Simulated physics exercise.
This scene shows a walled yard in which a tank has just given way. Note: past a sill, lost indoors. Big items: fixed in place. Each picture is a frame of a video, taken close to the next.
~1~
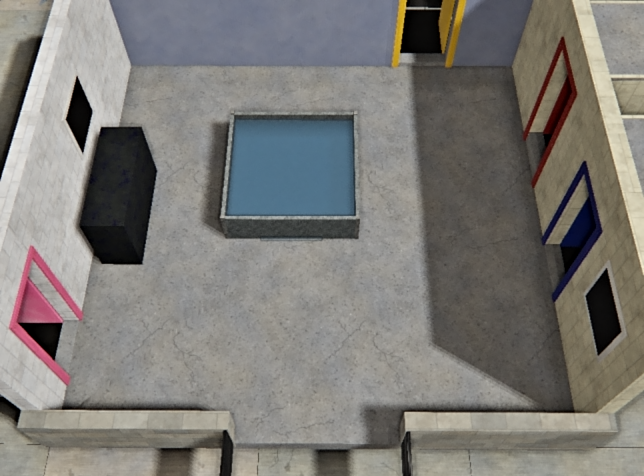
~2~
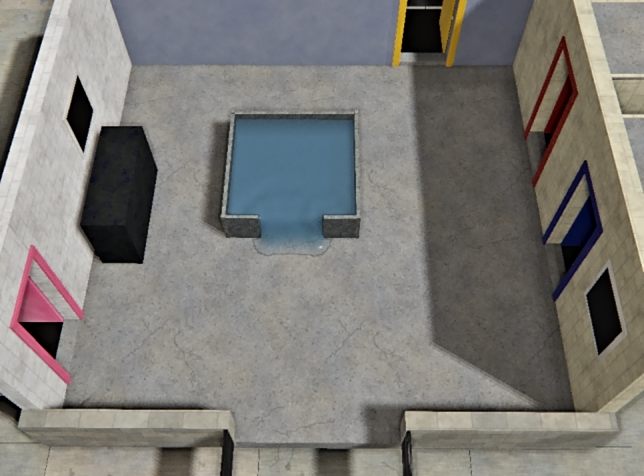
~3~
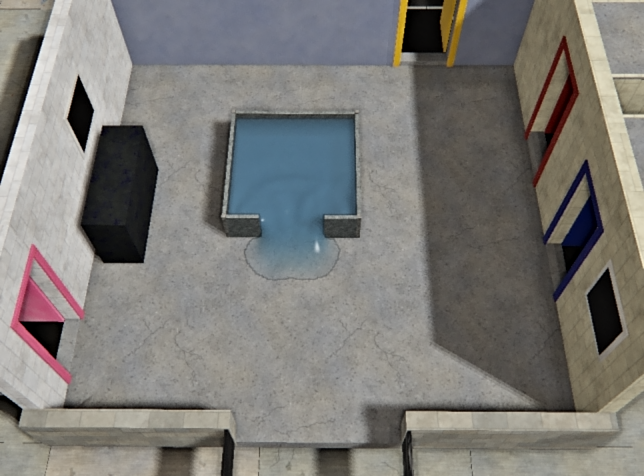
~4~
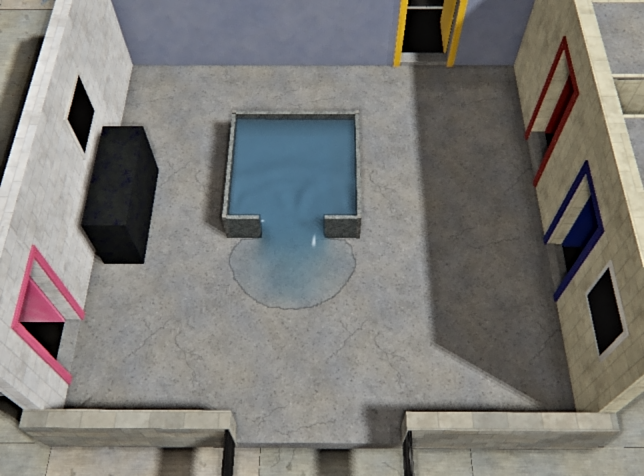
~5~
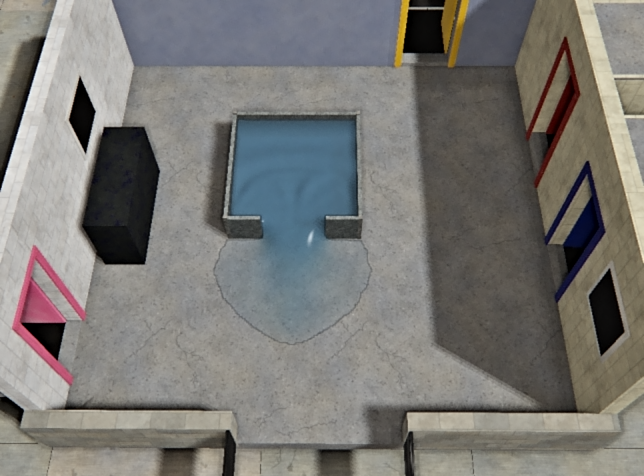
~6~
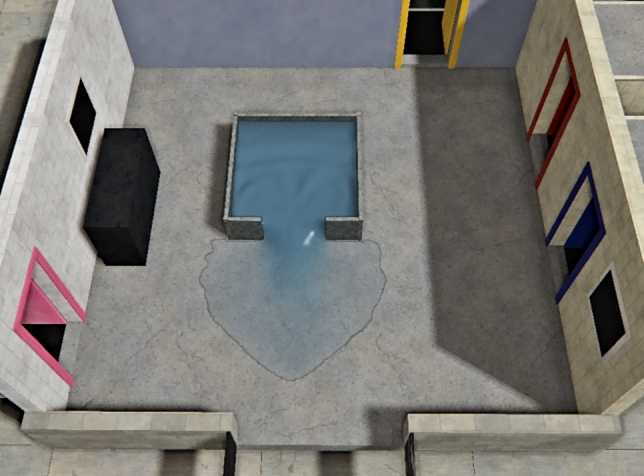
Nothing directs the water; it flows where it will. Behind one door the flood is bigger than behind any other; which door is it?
It is the pink door.
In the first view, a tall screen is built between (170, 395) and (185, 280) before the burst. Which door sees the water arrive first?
The pink door is the one.
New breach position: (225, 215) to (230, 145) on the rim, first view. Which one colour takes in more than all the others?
It's the pink one.
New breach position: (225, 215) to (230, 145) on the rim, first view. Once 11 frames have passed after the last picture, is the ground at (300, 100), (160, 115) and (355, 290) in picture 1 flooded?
Untouched, soaked, untouched.
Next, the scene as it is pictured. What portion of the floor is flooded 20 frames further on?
That should be about 30 %.
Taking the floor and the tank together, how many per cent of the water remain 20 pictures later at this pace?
82 per cent.
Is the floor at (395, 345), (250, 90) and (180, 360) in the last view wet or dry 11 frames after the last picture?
One after the other: Under water, free of water, under water.
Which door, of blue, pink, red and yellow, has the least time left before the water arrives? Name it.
First comes the pink door.
A moment on, water covers 20 % of the floor; blue door not reached, yellow door not reached, pink door not reached, red door not reached.
Next, water covers 30 % of the floor; blue door not reached, yellow door not reached, pink door not reached, red door not reached.
Then, water covers 30 % of the floor; blue door not reached, yellow door not reached, pink door a trickle in, red door not reached.
Later, water covers 45 % of the floor; blue door wet at the sill, nothing in, yellow door not reached, pink door some in, red door not reached.
In the end, water covers 60 % of the floor; blue door wet at the sill, nothing in, yellow door not reached, pink door some in, red door wet at the sill, nothing in; the pink door has let in the most.
